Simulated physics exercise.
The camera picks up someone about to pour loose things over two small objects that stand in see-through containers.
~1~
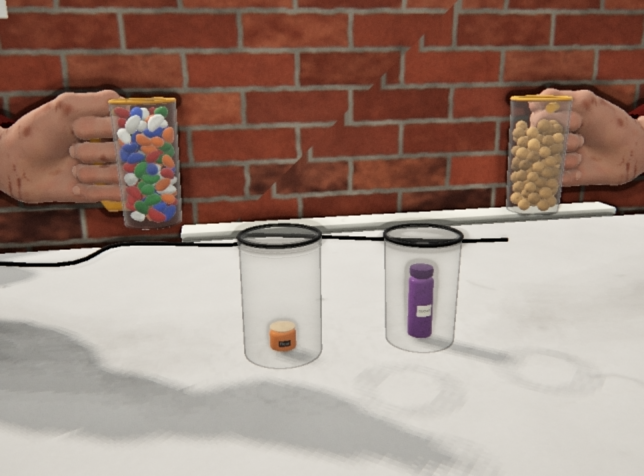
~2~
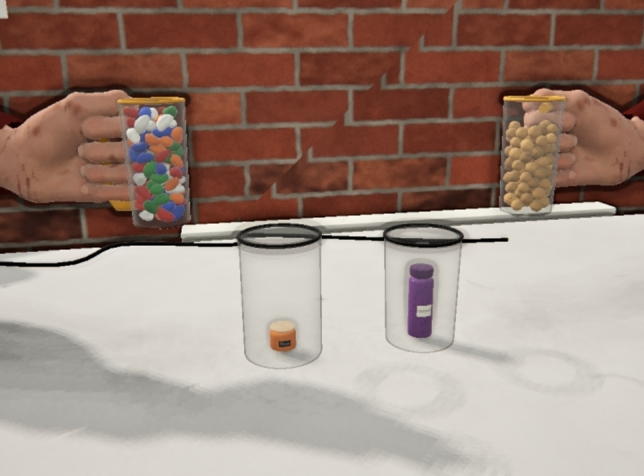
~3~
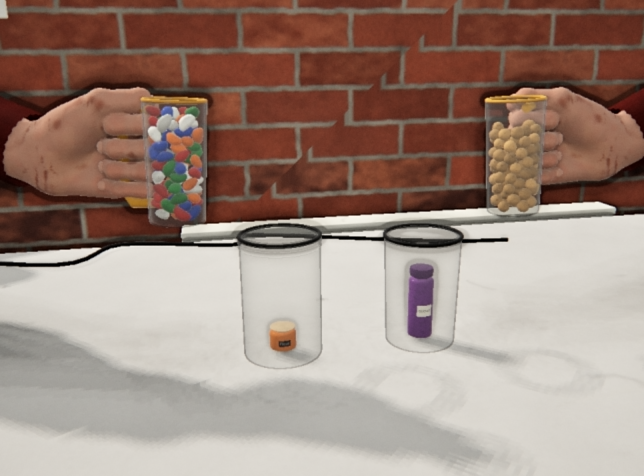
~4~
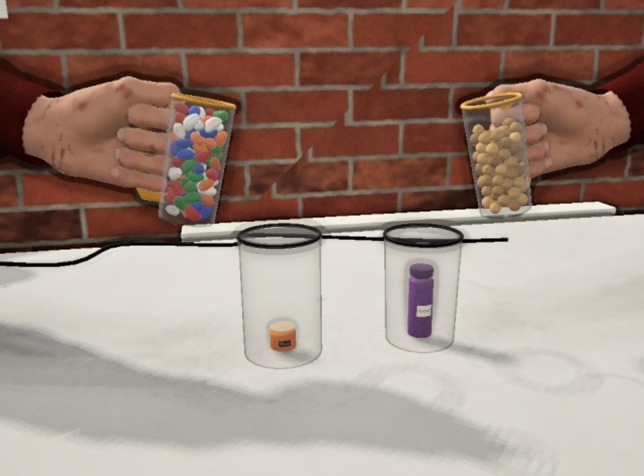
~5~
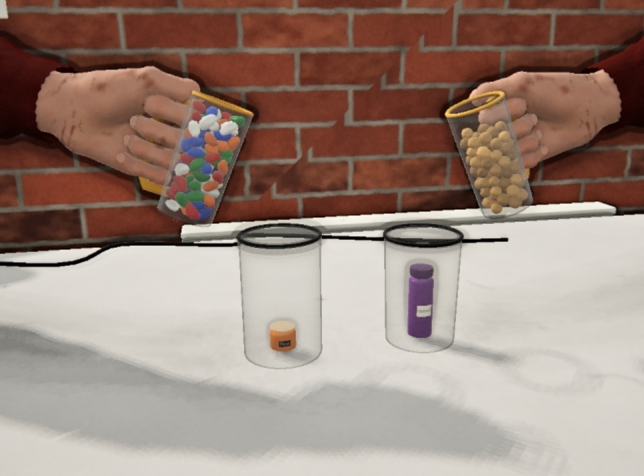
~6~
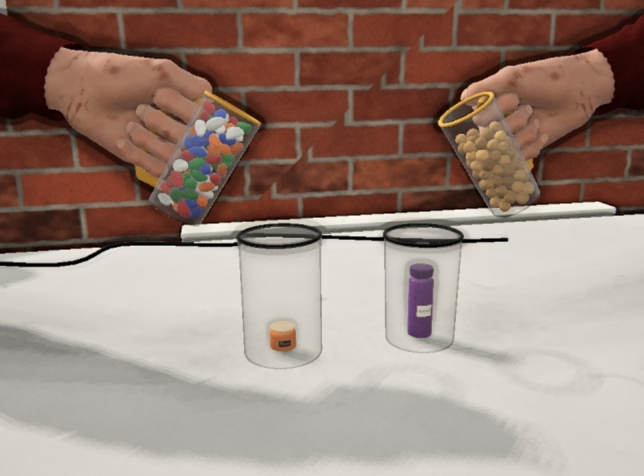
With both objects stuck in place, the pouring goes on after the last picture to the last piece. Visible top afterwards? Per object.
Outcome: Left: Expect it to be fully submerged. Right: Expect it to poke clear.
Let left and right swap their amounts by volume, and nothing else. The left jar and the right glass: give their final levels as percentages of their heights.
Roughly 40 and 55.
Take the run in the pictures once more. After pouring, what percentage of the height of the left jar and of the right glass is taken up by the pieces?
About 40 per cent on the left and 50 on the right.
Then, 0.64 s after the last picture, left jar empty, all of its cupful still in the cup; right glass empty, all of its cupful still in the cup.
Then, 1.21 s after the last picture, left jar nearly empty, most of its cupful still in the cup; right glass a quarter full, about half of its cupful still in the cup.
Then, 1.69 s after the last picture, left jar a third full, none of its cupful still in the cup; right glass a third full, none of its cupful still in the cup, one piece on the table.
At rest, left jar a third full (surface near (282, 303)), nothing beside it; right glass half full (surface near (421, 284)), one piece on the table; the left thing is covered; the right thing is still showing.
